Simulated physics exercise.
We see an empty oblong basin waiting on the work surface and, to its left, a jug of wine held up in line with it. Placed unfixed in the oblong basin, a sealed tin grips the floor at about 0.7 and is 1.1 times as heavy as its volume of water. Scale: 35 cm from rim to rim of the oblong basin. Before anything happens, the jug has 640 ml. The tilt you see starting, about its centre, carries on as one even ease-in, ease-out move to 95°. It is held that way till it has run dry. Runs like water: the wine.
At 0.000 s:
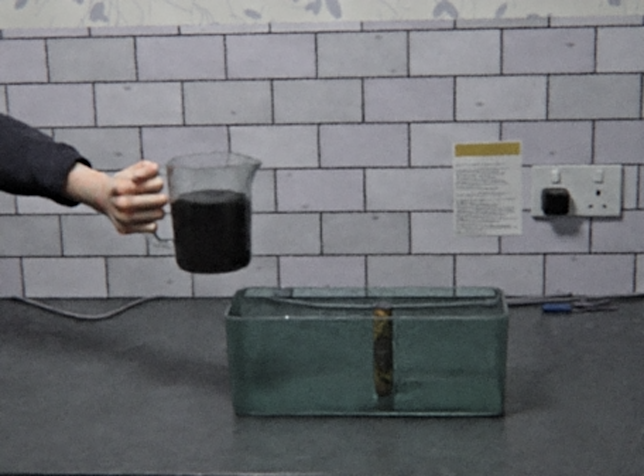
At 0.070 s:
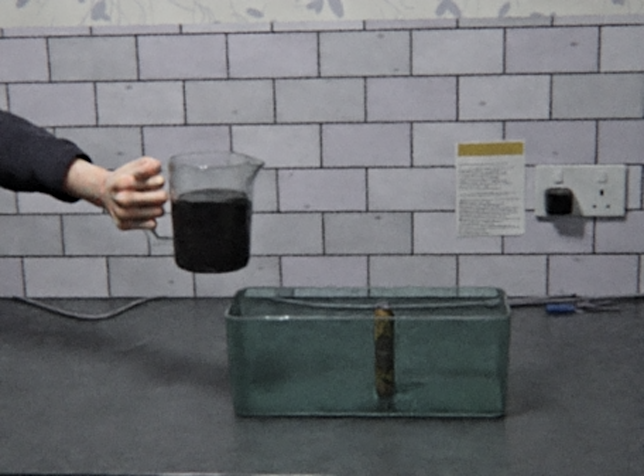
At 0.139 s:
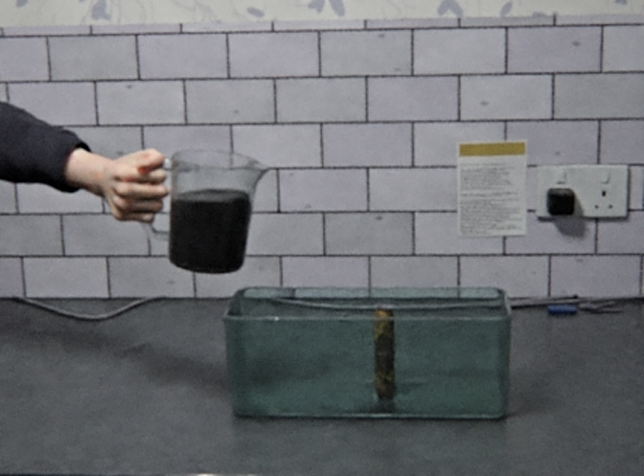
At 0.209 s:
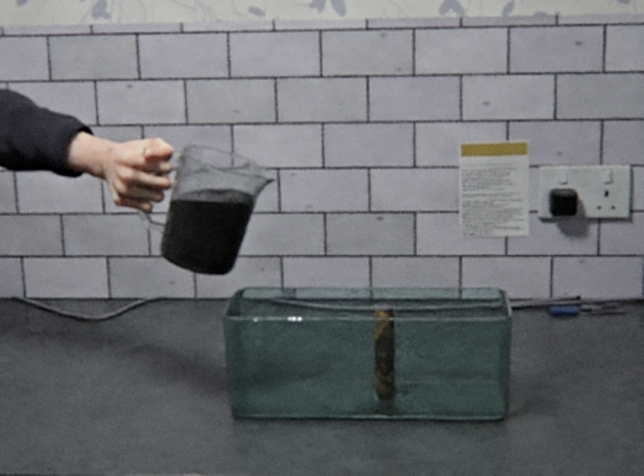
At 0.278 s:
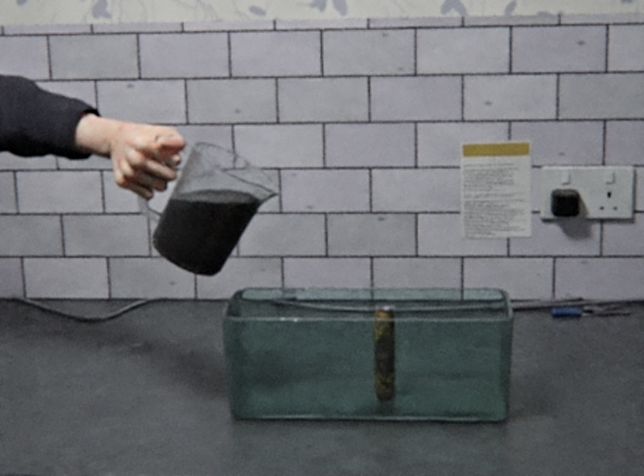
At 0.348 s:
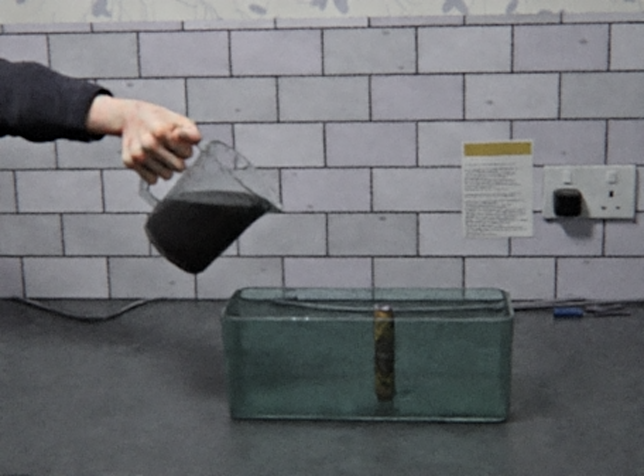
A hand held a clear jug of dark wine above and to the left of an empty oblong glass basin on a dark counter, then steadily tilted it rightward until its spout pointed toward the basin.
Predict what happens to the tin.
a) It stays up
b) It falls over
a.
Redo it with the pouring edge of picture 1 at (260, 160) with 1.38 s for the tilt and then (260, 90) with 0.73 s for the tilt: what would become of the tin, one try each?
First it keeps standing; then it topples.
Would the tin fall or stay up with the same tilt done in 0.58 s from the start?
In that case the tin stays vertical.
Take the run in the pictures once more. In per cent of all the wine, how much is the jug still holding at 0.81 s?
About 30 per cent.
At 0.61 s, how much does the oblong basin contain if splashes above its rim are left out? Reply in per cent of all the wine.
At that time the basin holds about 10 per cent of the liquid.
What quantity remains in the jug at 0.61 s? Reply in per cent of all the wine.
Close to 72 percent of the liquid remains at that time.
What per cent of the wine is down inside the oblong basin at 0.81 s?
Roughly 54 percent of it.
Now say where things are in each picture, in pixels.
The first frame shows tilt 0°; pouring edge (262, 162); surface from (174, 197) to (249, 196); the oblong basin's rim runs from (232, 304) to (505, 303); the tin's top is at (383, 310).
The second frame shows tilt 2°; pouring edge (265, 163); surface from (174, 197) to (250, 196).
The third frame shows tilt 8°; pouring edge (269, 168); surface from (175, 196) to (251, 196).
The fourth frame shows tilt 18°; pouring edge (275, 178); surface from (175, 197) to (255, 196).
The fifth frame shows tilt 30°; pouring edge (281, 193); surface from (168, 206) to (261, 199).
The sixth frame shows tilt 44°; pouring edge (283, 209); surface from (155, 211) to (270, 202).
Then, 0.61 s in, the tilt is 89° and 72 per cent is still to pour; the tin stands where it began.
Then, 0.81 s in, the tilt is 95° and 31 per cent is still to pour; the tin stands where it began.
Then, 1.01 s in, the tilt is 95° and 12 per cent is still to pour; the tin stands where it began.
Then, 1.23 s in, the tilt is 95° and 4 per cent is still to pour; the tin stands where it began.
Finally, the tin stands where it began.
